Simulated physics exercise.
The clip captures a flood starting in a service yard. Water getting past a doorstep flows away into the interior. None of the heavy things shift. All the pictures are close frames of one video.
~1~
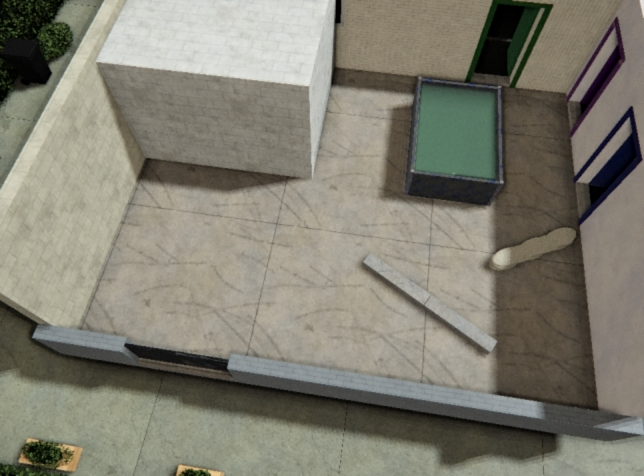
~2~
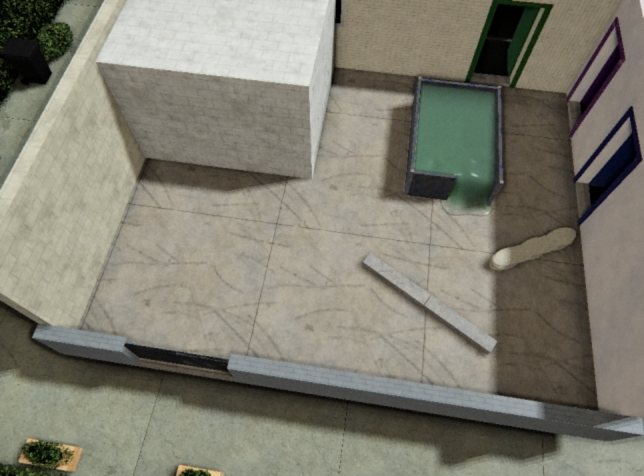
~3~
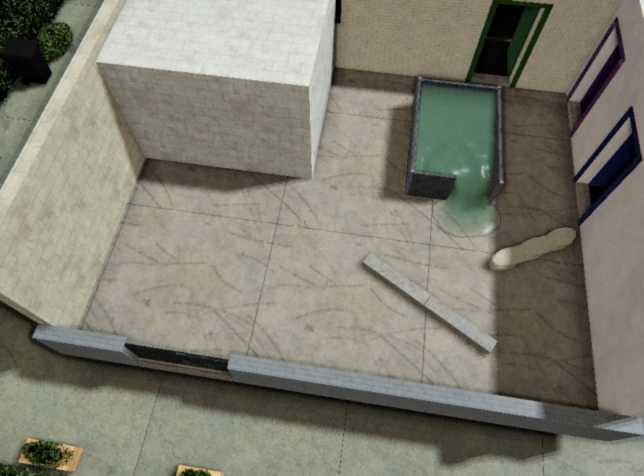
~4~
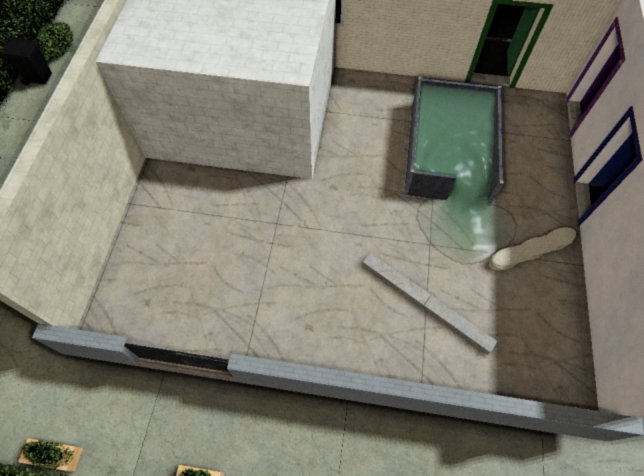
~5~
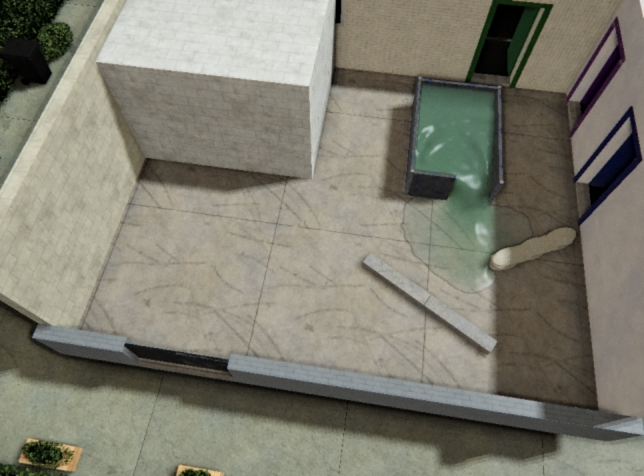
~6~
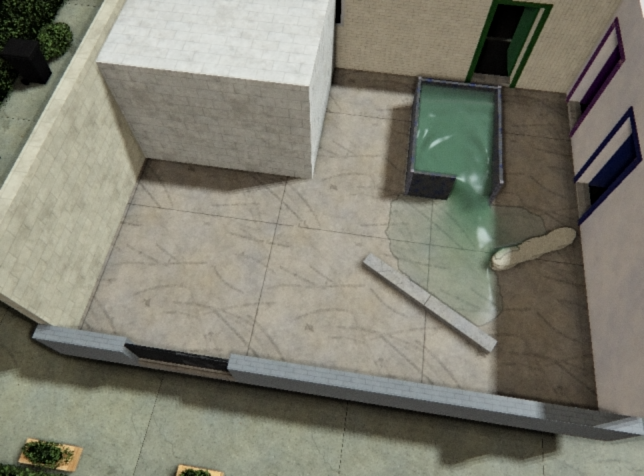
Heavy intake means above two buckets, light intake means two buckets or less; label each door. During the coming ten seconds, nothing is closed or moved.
Labels: Blue door: Heavy, green door: Light, purple door: Light.
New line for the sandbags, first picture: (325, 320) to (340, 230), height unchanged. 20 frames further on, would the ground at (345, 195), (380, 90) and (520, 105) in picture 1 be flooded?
Taking them as given, you'd find inundated, unwetted and unwetted.
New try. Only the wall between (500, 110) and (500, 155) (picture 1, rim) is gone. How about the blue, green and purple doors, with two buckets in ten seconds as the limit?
The blue one tops the mark; the green one falls short; the purple one tops the mark.
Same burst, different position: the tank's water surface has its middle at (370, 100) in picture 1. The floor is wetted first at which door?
That would be the door marked blue, I think.
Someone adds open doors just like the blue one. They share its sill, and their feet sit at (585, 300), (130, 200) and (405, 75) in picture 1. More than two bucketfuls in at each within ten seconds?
Sure - the first gets past, the second stays short, the third stays short.
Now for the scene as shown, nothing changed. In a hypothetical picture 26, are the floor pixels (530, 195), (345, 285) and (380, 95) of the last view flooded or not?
First spot inundated, second inundated, third not wet.
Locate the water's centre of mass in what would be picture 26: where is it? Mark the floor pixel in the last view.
Close to (462, 217), I reckon.
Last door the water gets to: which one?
That would be the green-painted one.
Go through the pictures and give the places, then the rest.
In the first frame, the open tank at (457, 130) is whole and still.
In the second frame, the front is at (445, 206), out from the gap at (470, 194).
In the third frame, water pours out at (470, 195) and has run to (459, 234).
In the fourth frame, water pours out at (470, 195) and has run to (462, 259).
In the fifth frame, the front is at (468, 289), out from the gap at (470, 195).
In the sixth frame, water pours out at (470, 195) and has run to (474, 321).
A moment on, water covers 15 % of the floor; the blue door not reached, the green door not reached, the purple door not reached.
Next, water covers 30 % of the floor; the blue door under two buckets in, the green door not reached, the purple door not reached.
Then, water covers 45 % of the floor; the blue door over two buckets in, the green door not reached, the purple door wet at the sill, nothing in.
Later, water covers 70 % of the floor; the blue door over two buckets in, the green door wet at the sill, nothing in, the purple door wet at the sill, nothing in.
In the end, water covers 95 % of the floor; the blue door far over two buckets in, the green door wet at the sill, nothing in, the purple door wet at the sill, nothing in.
